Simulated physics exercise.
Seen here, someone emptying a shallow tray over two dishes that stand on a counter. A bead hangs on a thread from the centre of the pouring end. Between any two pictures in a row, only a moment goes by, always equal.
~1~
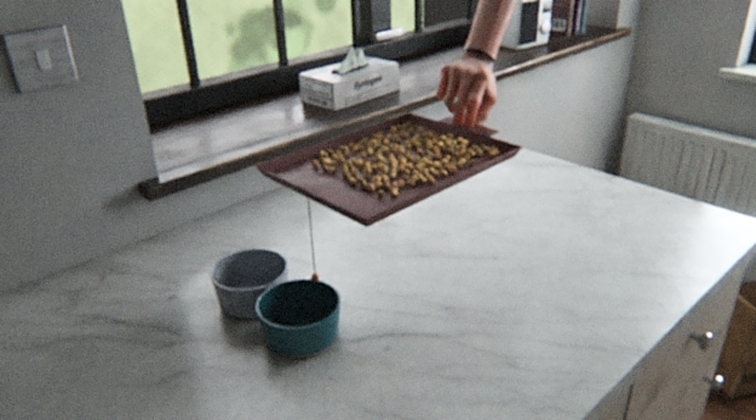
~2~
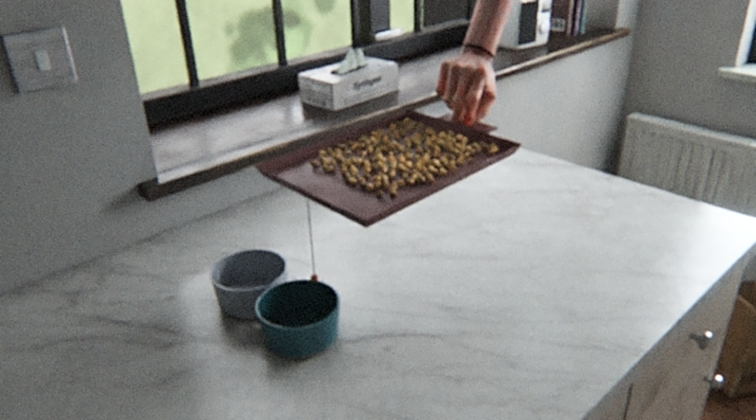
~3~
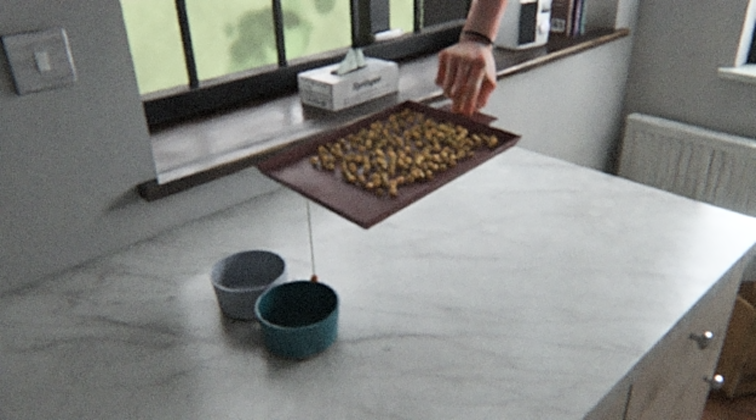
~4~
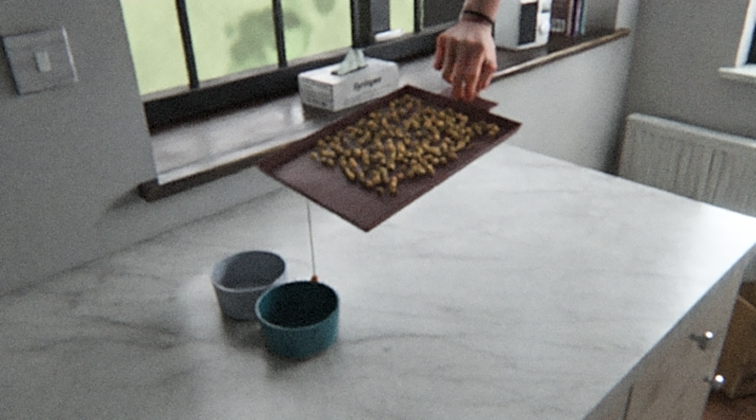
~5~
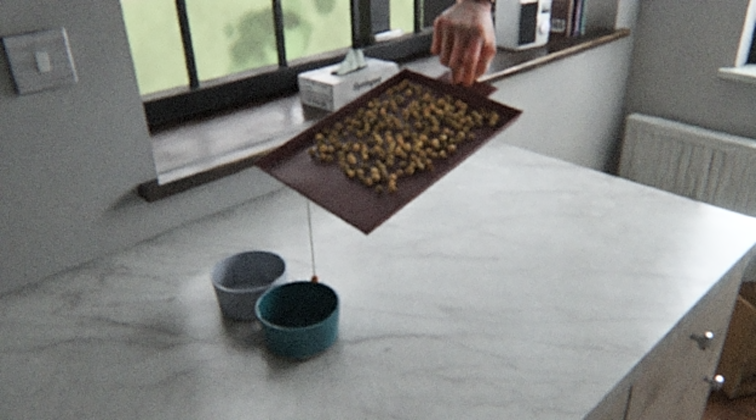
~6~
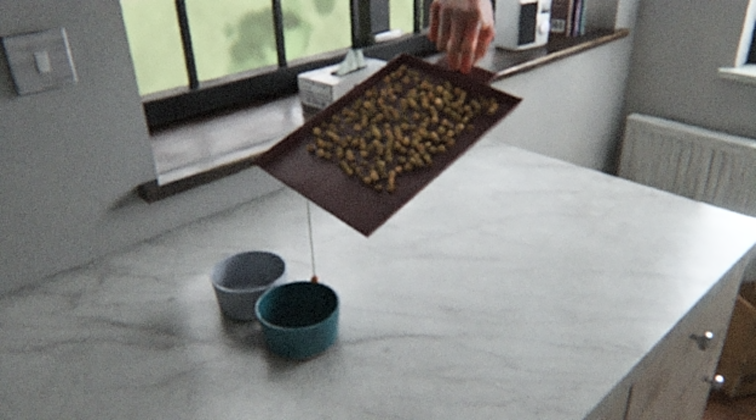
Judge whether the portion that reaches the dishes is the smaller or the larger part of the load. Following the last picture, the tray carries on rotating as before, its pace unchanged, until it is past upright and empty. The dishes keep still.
It is the smaller part.
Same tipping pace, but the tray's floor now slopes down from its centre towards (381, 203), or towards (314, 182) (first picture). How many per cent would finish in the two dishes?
About 0 %, then 90 %.
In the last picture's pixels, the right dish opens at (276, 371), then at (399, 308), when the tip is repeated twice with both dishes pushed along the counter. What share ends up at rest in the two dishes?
The first try yields 10% and the second yields 10%.
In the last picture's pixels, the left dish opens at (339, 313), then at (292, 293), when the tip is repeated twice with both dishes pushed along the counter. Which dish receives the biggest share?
For the first placement, the left-side one; for the second placement, the right-side one.
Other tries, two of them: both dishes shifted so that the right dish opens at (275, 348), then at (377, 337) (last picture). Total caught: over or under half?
For the two tries in order: Not as much as half, exceeding half.
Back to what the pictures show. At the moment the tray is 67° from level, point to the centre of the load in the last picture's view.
The load's middle is around (343, 258).
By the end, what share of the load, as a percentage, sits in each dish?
Estimate - left dish 0 percent, right dish 20 percent.
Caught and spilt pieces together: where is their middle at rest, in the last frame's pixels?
I'd place the middle at about (337, 381).
Soon, tray tipped steeply; about a third on the tray; a stray few in the right dish; a small part outside both; about half in the air.
A while on, tray tipped past a quarter turn; about a quarter in the right dish; most outside both.
Towards the end, tray tipped past a quarter turn; about a quarter in the right dish; most outside both.
Finally, tray tipped past a quarter turn; about a quarter in the right dish; none in the left dish; most outside both.
